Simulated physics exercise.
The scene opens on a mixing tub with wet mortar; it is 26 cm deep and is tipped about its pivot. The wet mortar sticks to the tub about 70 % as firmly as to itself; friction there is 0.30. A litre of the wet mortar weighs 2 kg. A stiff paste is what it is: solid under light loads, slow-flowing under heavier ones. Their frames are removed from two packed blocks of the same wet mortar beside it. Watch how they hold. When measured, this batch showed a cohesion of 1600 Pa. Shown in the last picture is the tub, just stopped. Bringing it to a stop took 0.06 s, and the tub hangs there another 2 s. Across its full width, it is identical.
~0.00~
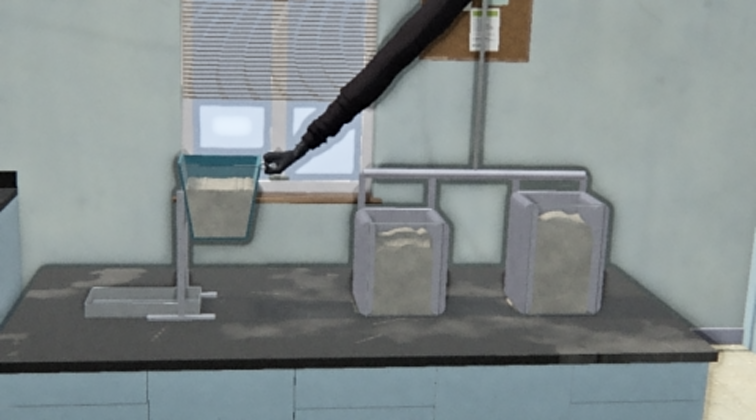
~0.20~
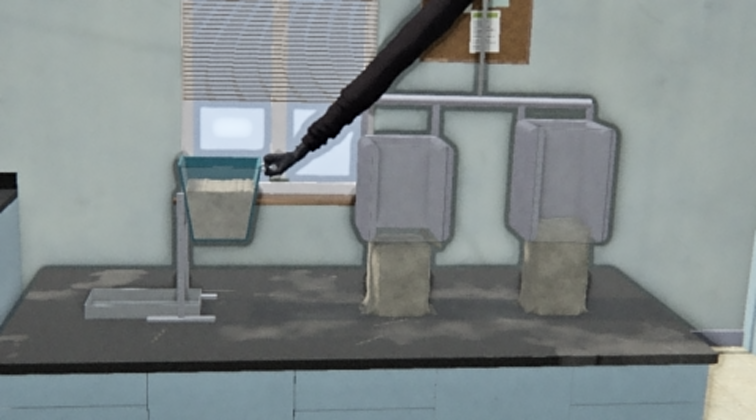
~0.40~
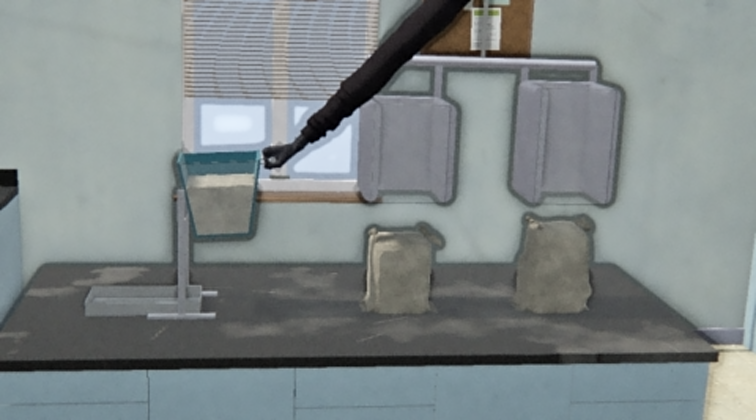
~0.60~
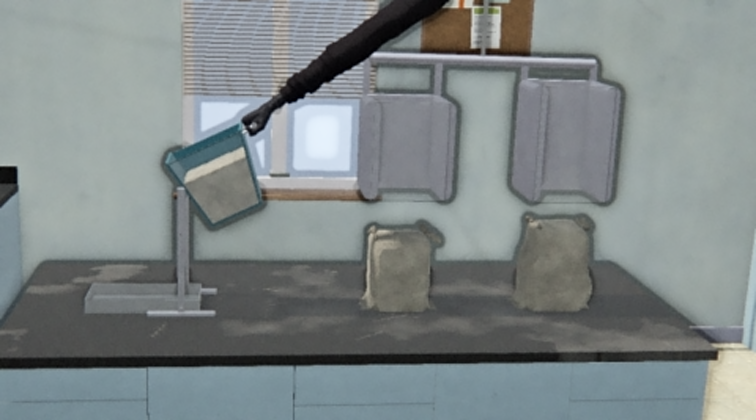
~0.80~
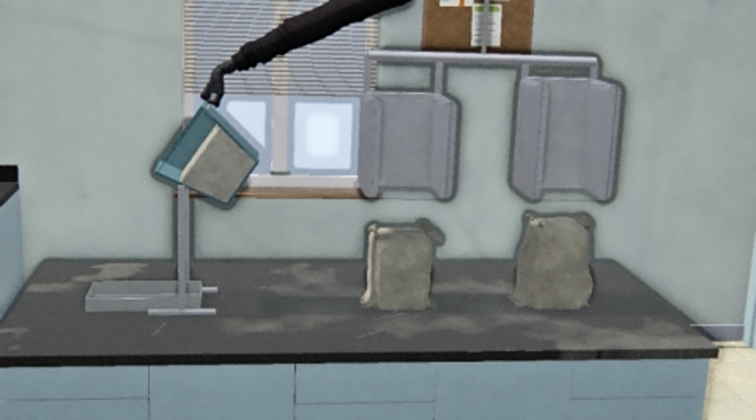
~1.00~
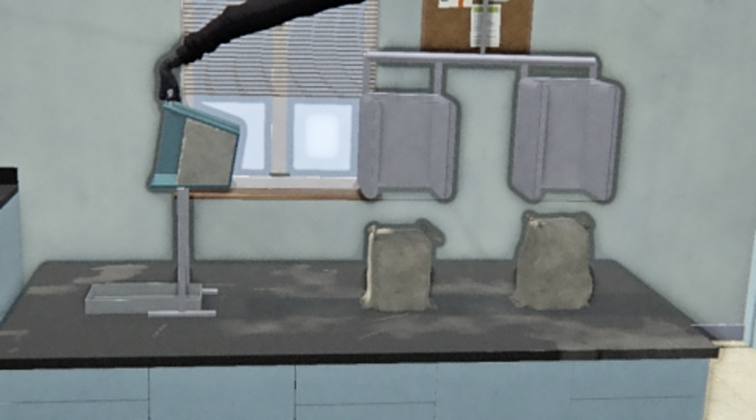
In the video, two grey casings lift off blocks of wet mortar on a dark countertop, the blocks slumping slightly, and then a dark mechanical arm tilts a teal tub of mortar to the left until it lies nearly sideways.
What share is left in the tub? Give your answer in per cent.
About 100 %.
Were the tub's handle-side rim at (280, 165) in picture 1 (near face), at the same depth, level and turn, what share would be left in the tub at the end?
In that case close to 100 %.
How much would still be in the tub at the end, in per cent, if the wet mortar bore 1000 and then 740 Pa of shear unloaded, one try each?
First try roughly 100 per cent, second try roughly 100 per cent.
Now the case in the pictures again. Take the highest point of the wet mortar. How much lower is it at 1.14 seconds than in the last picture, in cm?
Around 0 cm below its level in the last picture.
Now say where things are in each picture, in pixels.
In the first frame, handle-side rim at (259, 165), tilt 0 degrees; top of the wet mortar at (186, 189); blocks stand 29 cm, 36 cm (left to right).
In the second frame, handle-side rim at (259, 167), tilt 0 degrees; top of the wet mortar at (186, 190); blocks stand 29 cm, 35 cm (left to right).
In the third frame, handle-side rim at (258, 160), tilt 3 degrees; top of the wet mortar at (252, 185); blocks stand 29 cm, 33 cm (left to right).
In the fourth frame, handle-side rim at (239, 131), tilt 26 degrees; top of the wet mortar at (242, 157); blocks stand 29 cm, 33 cm (left to right).
In the fifth frame, handle-side rim at (201, 109), tilt 55 degrees; top of the wet mortar at (218, 129); blocks stand 29 cm, 33 cm (left to right).
In the sixth frame, handle-side rim at (163, 109), tilt 81 degrees; top of the wet mortar at (189, 121); blocks stand 29 cm, 33 cm (left to right).
After 1.14 s, the tub is at 81 degrees and holds 100 %.
After 1.31 s, the tub is at 81 degrees and holds 100 %.
After 1.48 s, the tub is at 81 degrees and holds 100 %.
After 1.65 s, the tub is at 81 degrees and holds 100 %.
After 3.00 s, at the end, the tub is at 81 degrees and holds 100 %.
